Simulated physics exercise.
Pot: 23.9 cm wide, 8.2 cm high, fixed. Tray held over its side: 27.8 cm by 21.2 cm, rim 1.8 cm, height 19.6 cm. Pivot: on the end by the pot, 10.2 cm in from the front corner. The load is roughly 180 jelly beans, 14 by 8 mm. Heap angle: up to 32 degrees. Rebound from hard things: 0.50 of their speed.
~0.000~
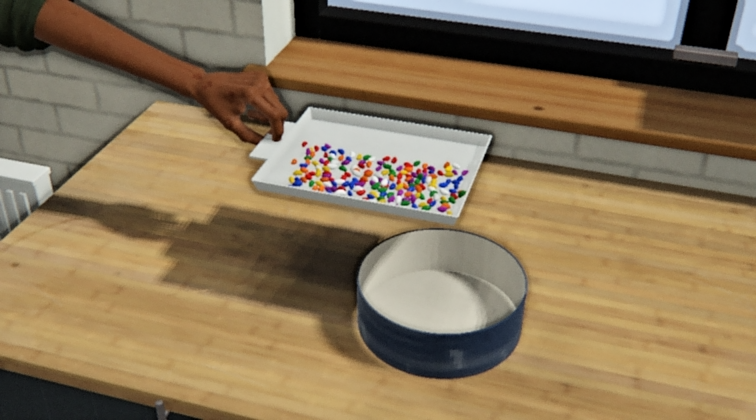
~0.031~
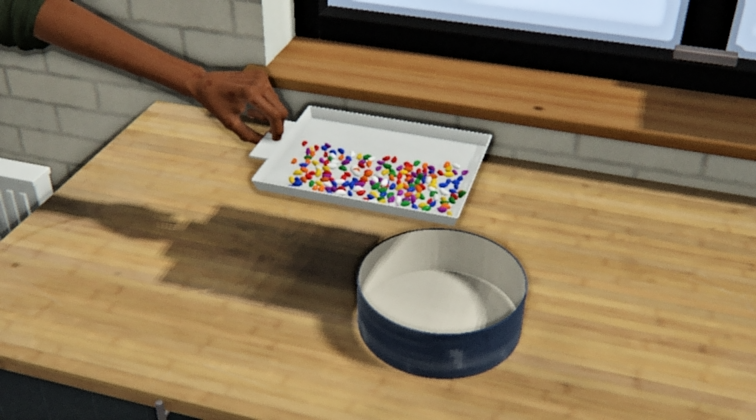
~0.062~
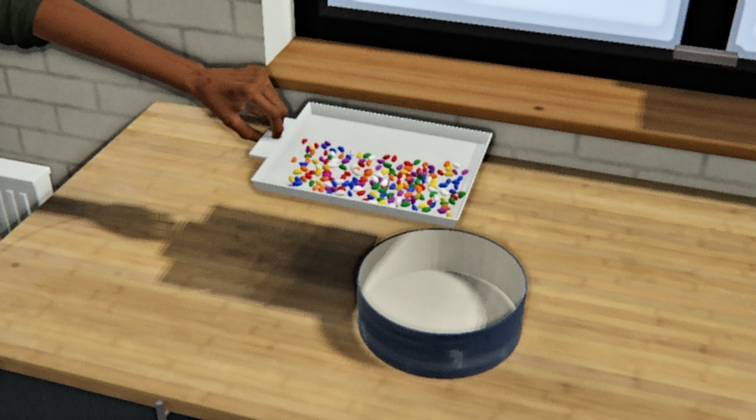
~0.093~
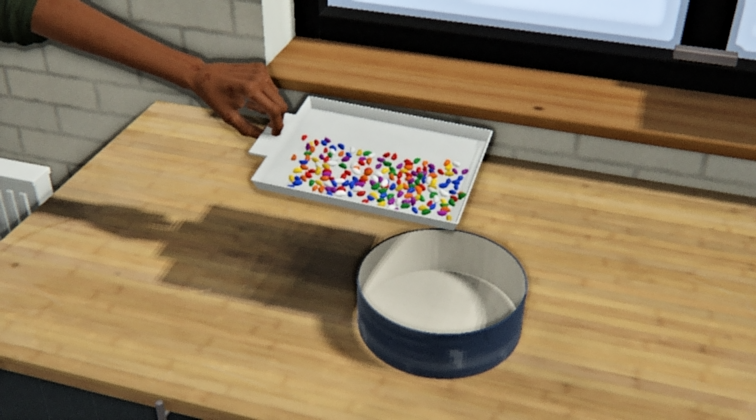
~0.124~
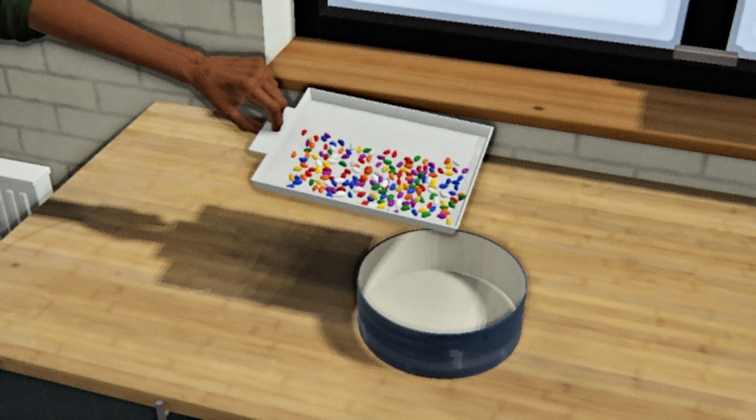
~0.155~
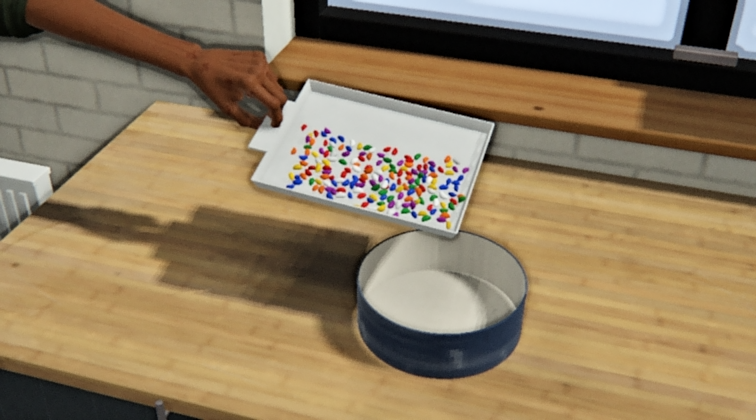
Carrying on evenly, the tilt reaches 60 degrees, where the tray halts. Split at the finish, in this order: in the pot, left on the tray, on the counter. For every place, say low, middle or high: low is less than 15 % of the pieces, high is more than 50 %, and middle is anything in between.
Here is the split: Pot: Middle; tray: High; counter: Low.
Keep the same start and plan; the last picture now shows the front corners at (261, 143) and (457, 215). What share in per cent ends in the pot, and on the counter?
Per cent by place - pot 40, counter 25.
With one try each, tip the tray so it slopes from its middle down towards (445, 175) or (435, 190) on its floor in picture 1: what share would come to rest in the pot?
Roughly 30 % for the first direction, roughly 65 % for the second.
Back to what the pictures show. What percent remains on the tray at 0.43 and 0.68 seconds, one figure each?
Close to 100 at the first time and 85 at the second.
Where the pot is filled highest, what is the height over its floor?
Roughly 1.0 cm up.
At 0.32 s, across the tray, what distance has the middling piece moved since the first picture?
By then it sits near 2 cm from where it began.
After 0.32 s, tilt 39 degrees; the tray holds 100 %, the pot 0 %.
Then, at 0.43 s, tilt 54 degrees; the tray holds 100 %, the pot 0 %.
After 0.68 s, tilt 60 degrees; the tray holds 85 %, the pot 10 %.
In the end, at 1.9 s, pot 30 %, tray 65 %, counter 5 %.
